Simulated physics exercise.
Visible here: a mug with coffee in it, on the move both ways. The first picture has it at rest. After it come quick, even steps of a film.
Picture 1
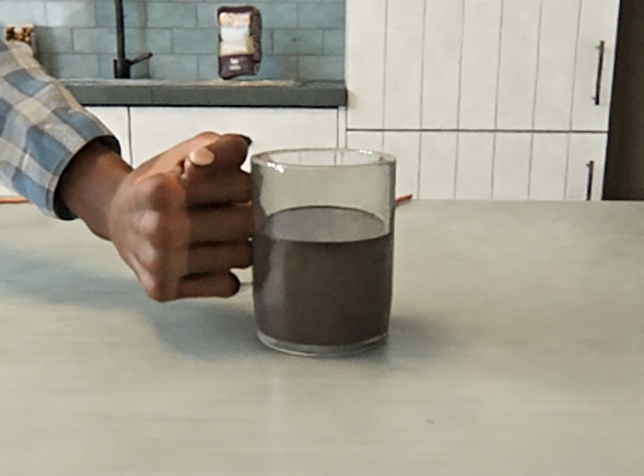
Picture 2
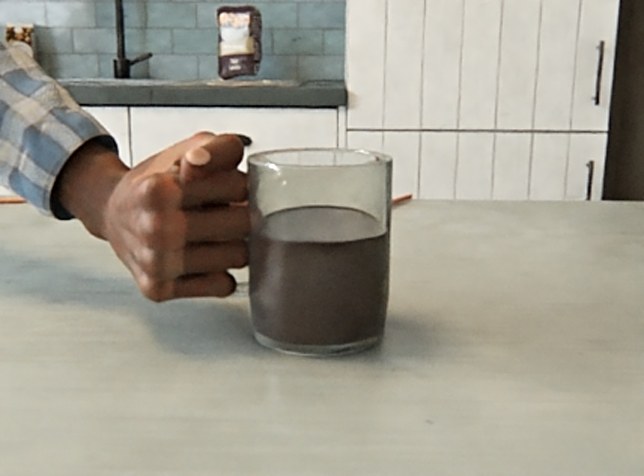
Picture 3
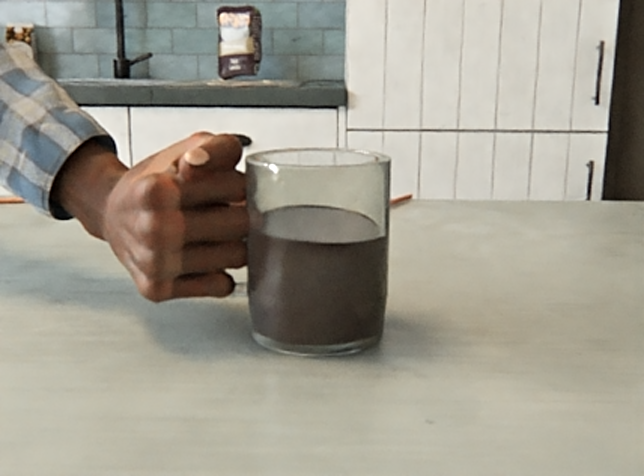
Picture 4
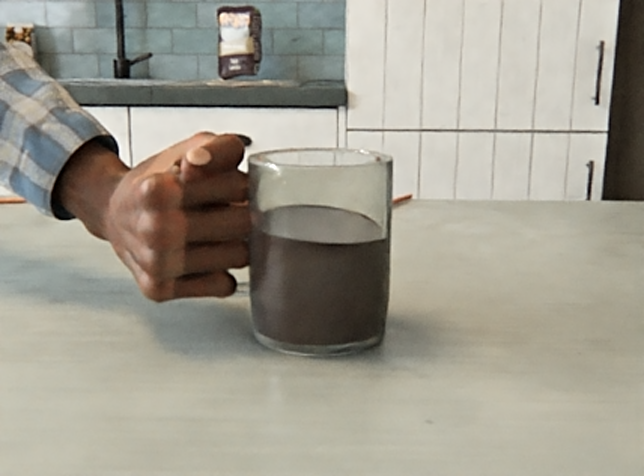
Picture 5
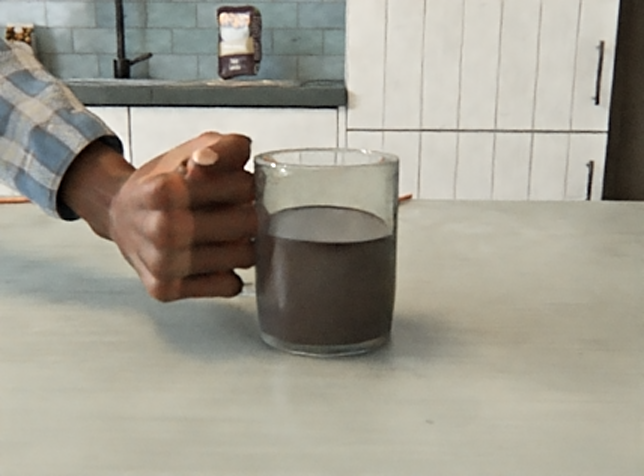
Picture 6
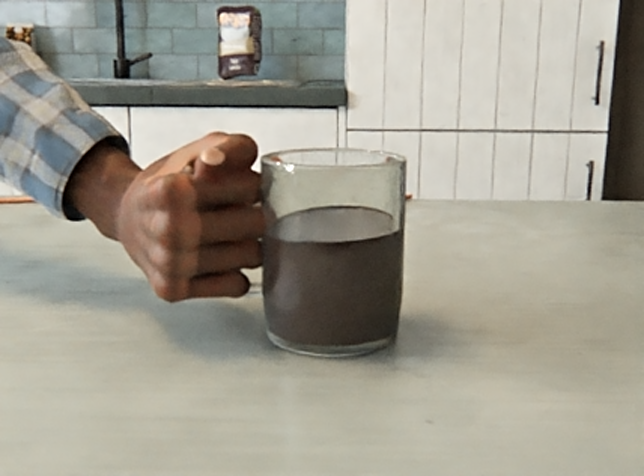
In the video, a hand in a blue and white checked sleeve grips a glass mug about half full of dark coffee on a pale countertop, sliding it slightly left, then back to the right.
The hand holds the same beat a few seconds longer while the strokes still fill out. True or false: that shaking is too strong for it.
False.
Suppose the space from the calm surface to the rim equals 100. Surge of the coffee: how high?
Something like 20 per cent, give or take.
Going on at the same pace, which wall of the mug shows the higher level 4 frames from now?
Towards the left portion.
A moment on, the highest wave so far stays far below the rim.
When it is over, the highest wave so far stays far below the rim; nothing has left it.
